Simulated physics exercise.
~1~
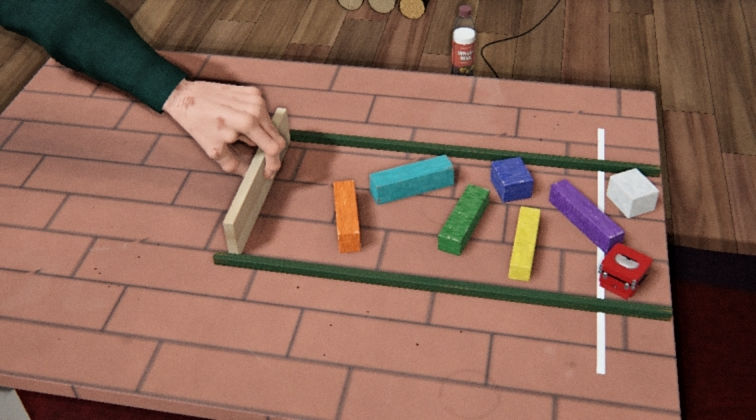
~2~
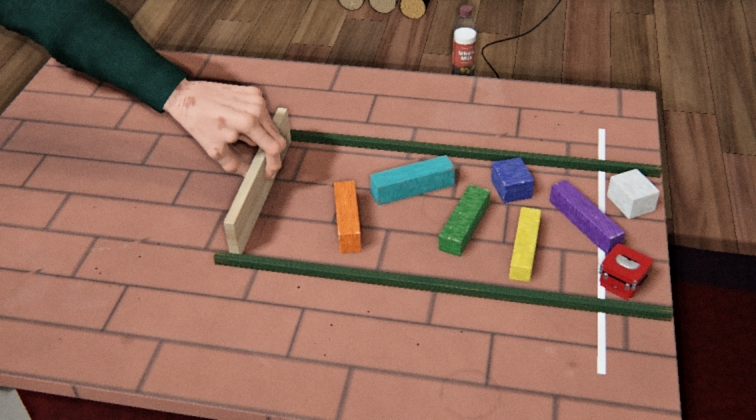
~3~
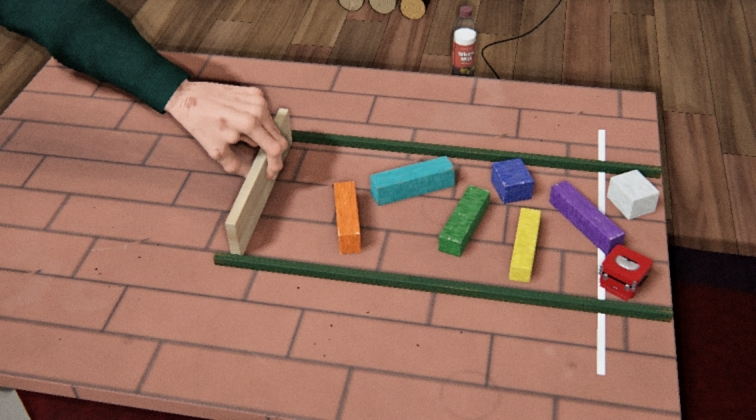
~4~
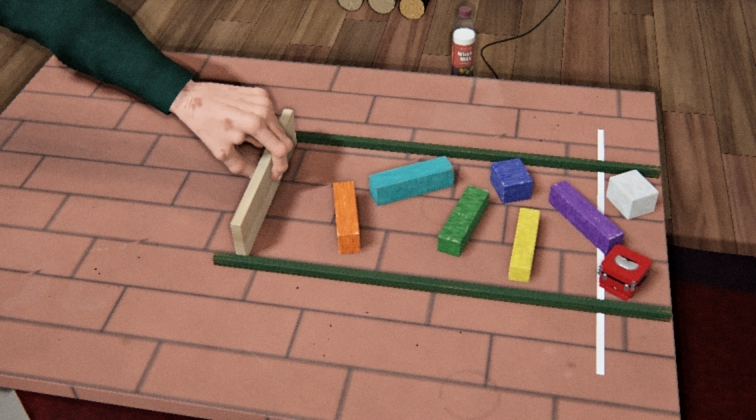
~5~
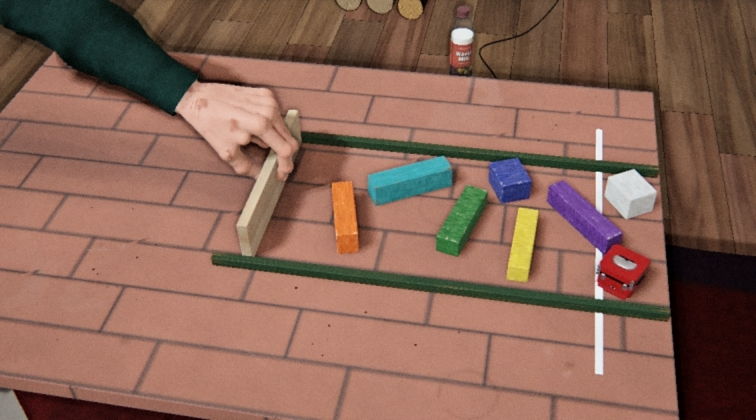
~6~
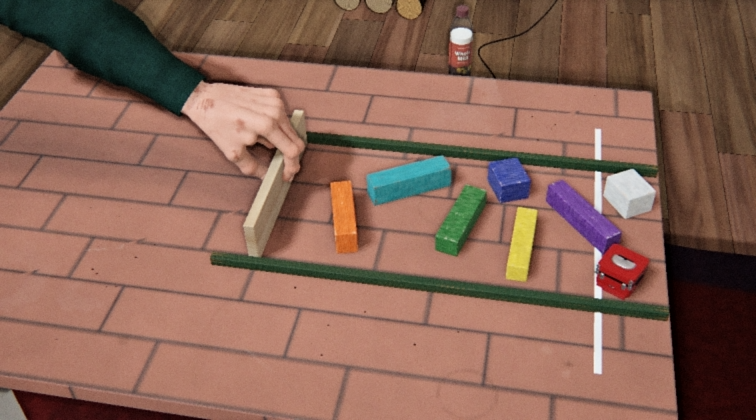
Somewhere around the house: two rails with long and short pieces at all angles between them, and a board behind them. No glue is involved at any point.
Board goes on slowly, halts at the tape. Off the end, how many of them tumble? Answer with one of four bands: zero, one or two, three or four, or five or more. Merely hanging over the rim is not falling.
Three or four.
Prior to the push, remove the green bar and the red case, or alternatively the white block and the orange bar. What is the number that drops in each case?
In order, the numbers are 1 and 1.
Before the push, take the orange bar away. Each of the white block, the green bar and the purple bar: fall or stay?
White block: Is gone; green bar: Is still there; purple bar: Is gone.
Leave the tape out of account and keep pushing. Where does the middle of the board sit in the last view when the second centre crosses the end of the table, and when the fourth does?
The first one at (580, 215), the next at (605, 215).
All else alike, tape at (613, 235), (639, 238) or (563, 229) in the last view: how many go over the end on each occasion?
In order, 4, 6 and 0.
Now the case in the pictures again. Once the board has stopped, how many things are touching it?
That would be 2 of them.
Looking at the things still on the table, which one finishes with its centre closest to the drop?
That is the yellow bar.
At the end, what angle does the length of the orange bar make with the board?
Misalignment: Close to 0°.
Soon after, none off yet; white block at rest near (629, 194); red case at rest near (621, 272); purple bar at rest near (582, 216).
After that, none off yet; white block at rest near (631, 194); red case moving near (634, 272); purple bar displaced a little near (622, 227).
In the end, the number that fall off is three or four; gone, purple bar, red case and white block.
